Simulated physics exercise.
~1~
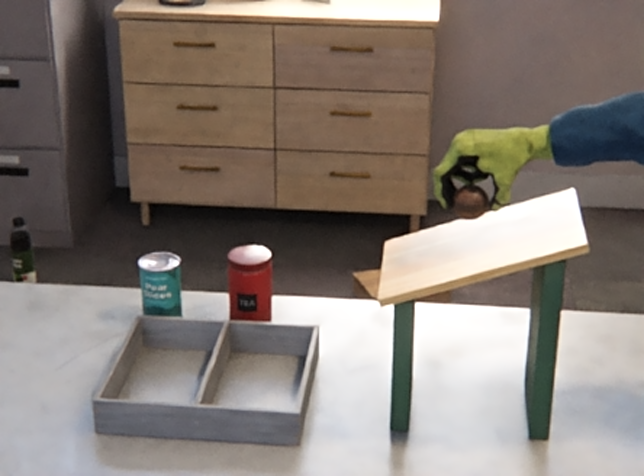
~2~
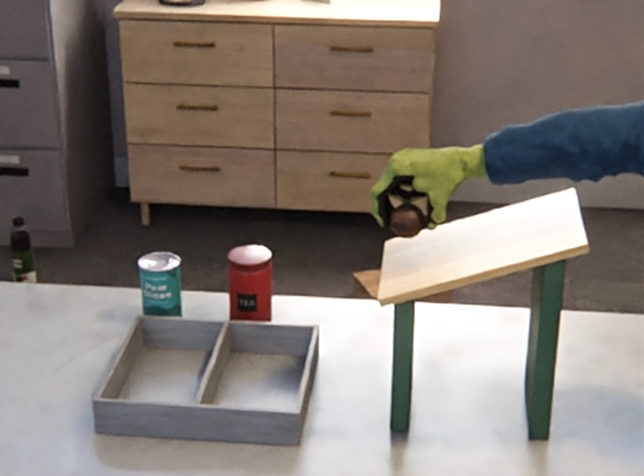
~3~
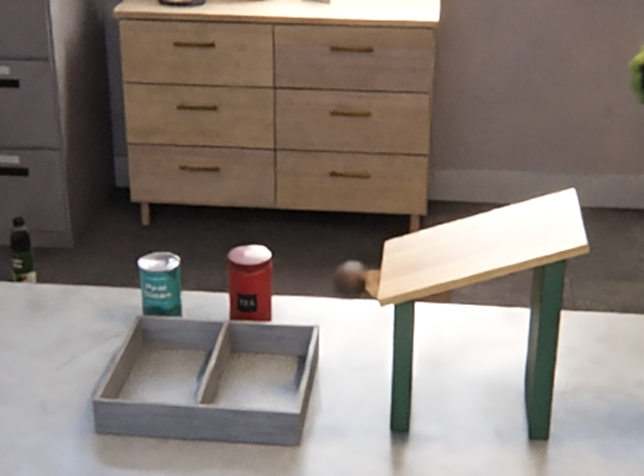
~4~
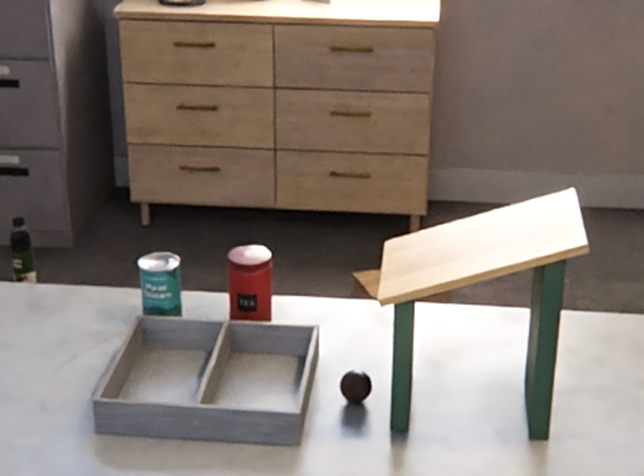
On a pale tabletop beside a sloping board and a two-bay tray, a green-gloved hand moved a brown ball left and let it go near the board's lower end; it dropped and ended outside the tray, while the turquoise tin and red jar stayed put.
